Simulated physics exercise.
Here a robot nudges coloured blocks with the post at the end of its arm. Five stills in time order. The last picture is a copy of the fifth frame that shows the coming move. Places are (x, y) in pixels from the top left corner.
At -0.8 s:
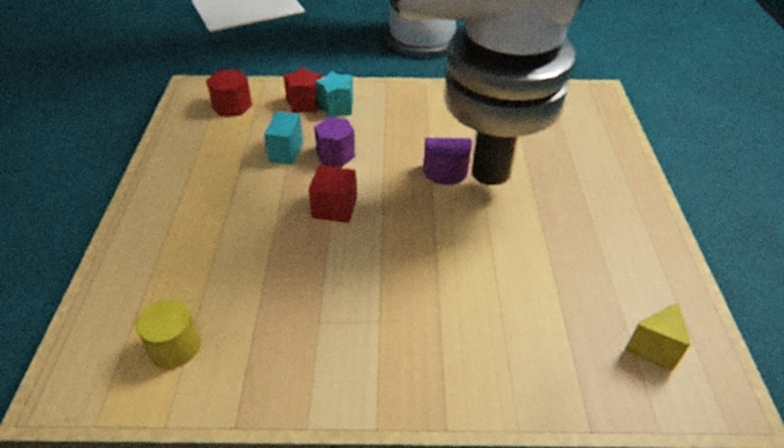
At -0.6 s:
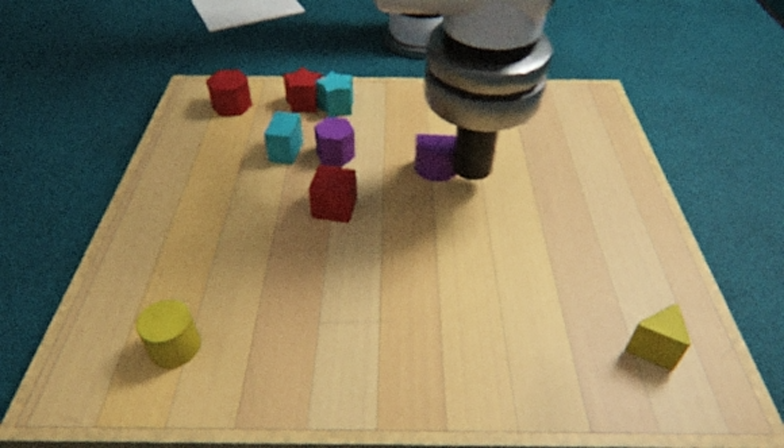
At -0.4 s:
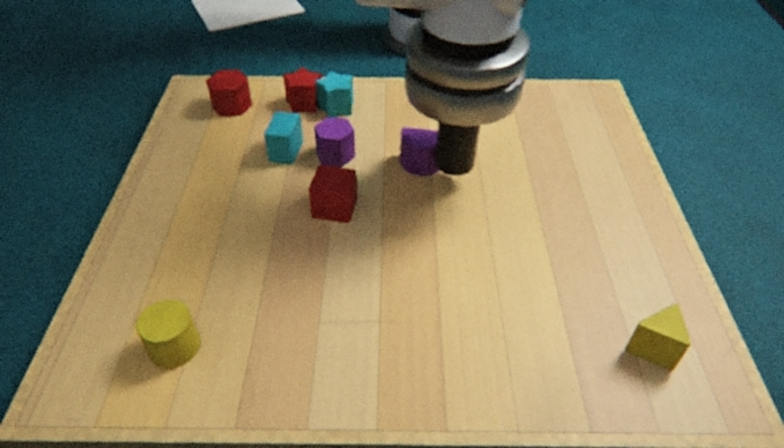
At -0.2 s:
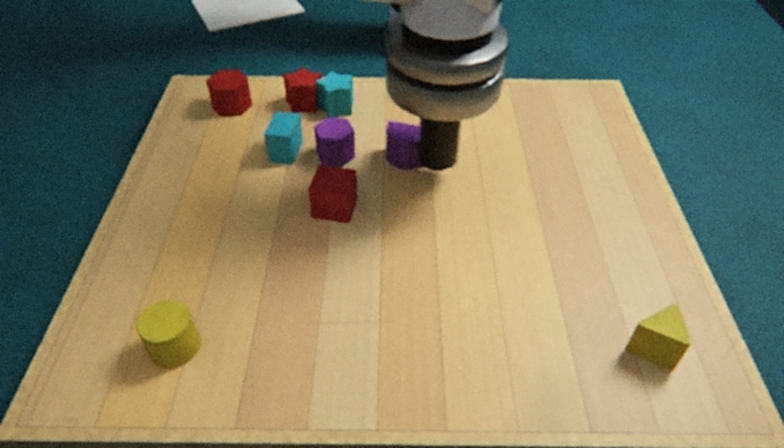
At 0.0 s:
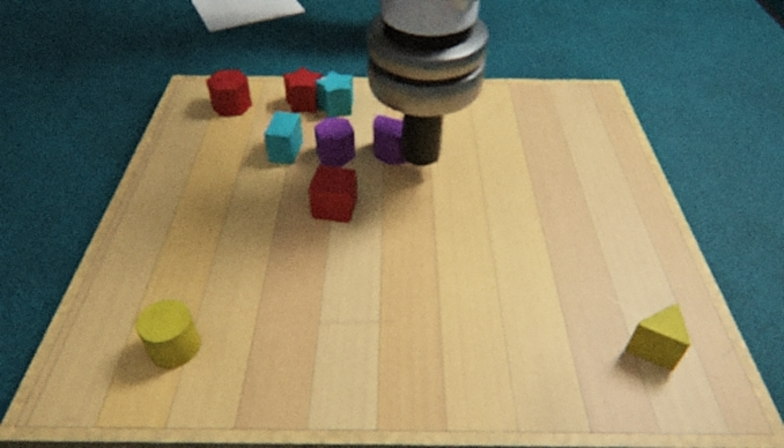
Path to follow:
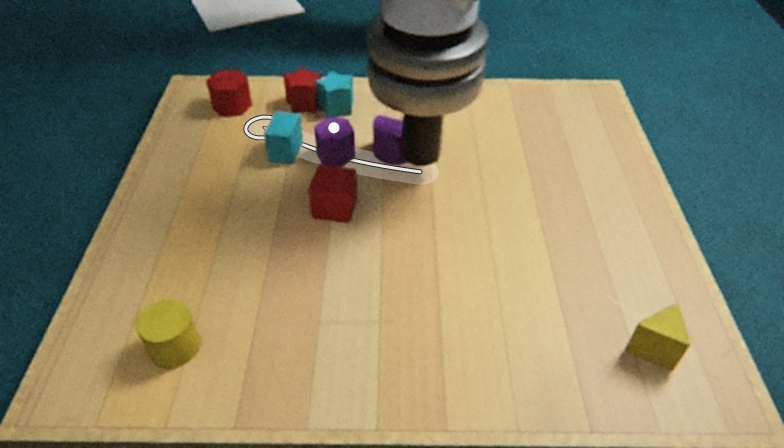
On a wooden board, a robot arm's dark post pushing a purple block steadily left towards another purple block, other blocks unmoved.
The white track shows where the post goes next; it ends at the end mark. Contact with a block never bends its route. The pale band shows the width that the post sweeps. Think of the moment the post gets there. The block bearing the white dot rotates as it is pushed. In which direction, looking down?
Viewed from above: Anti-clockwise.
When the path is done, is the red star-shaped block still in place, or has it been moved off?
It is not moved.
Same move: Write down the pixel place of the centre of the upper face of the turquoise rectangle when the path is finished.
Most likely (200, 123).
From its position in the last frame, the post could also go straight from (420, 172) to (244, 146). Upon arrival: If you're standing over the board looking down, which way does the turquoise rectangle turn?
Its rotation is counterclockwise.
Path on the board, from (420, 172) over (334, 155) to (264, 127); the dot is on the purple hexagonal block.
What follows on the original path. One third of the way, post at (359, 144); purple hexagonal block at (324, 126); purple half-round block at (360, 110), turned 50° clockwise.
Two thirds of the way, post at (306, 129); turquoise rectangle at (236, 121); purple hexagonal block at (268, 116), turned 35° anticlockwise; purple half-round block at (357, 108), turned 65° clockwise.
At the end, post at (261, 110); red hexagonal block in place; turquoise rectangle at (200, 123), turned 55° anticlockwise; red star-shaped block in place; purple hexagonal block at (221, 107), turned 85° anticlockwise; purple half-round block at (357, 108), turned 65° clockwise.
